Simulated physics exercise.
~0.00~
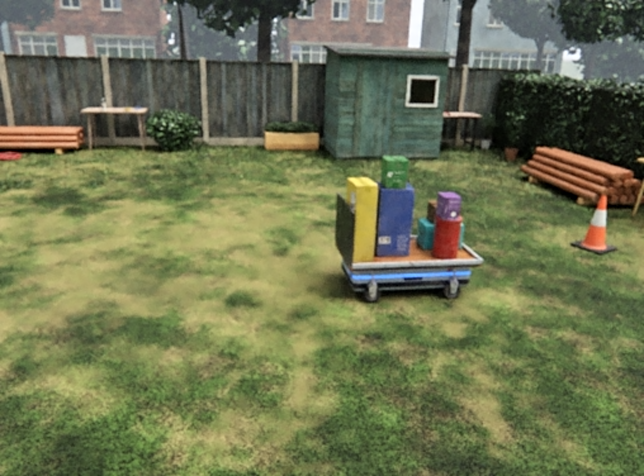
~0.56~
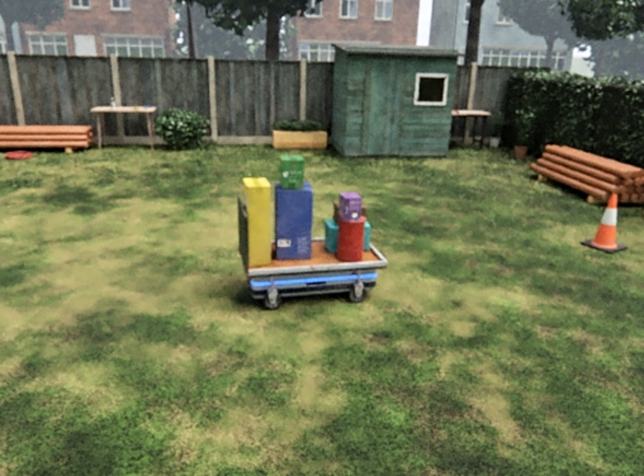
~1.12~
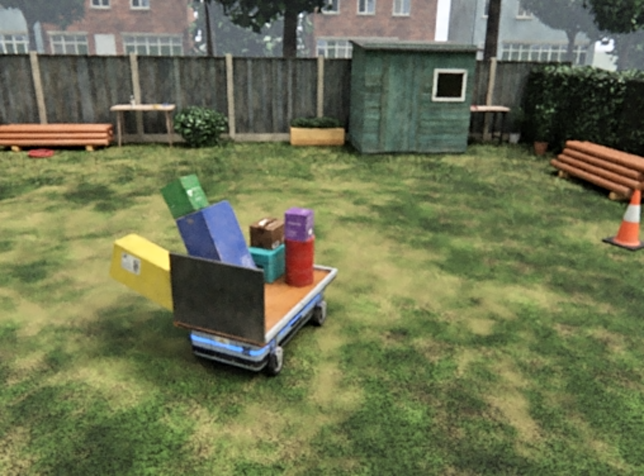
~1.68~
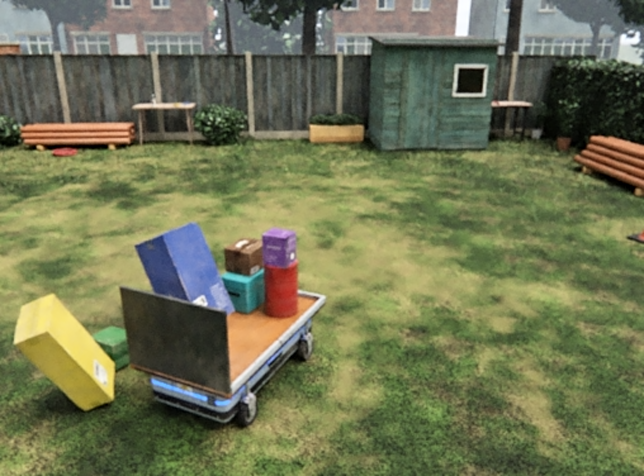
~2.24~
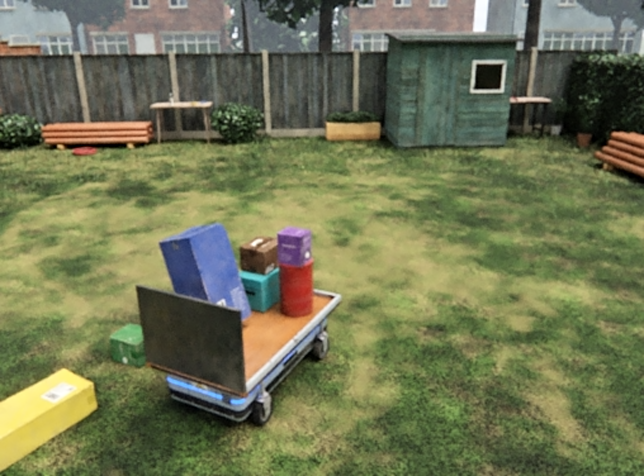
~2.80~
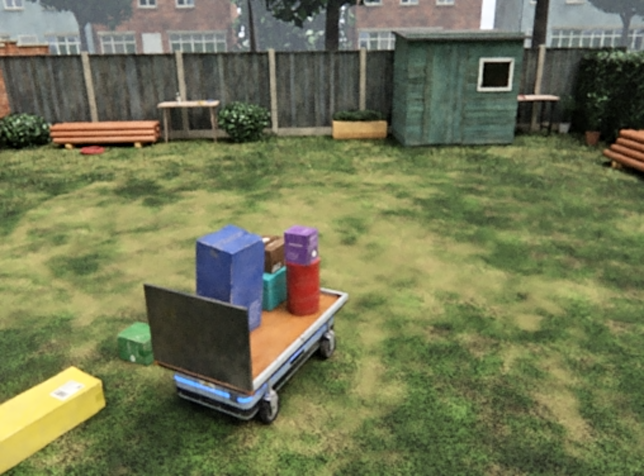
A loaded cart turns and stops, spilling yellow and green boxes onto the grass.
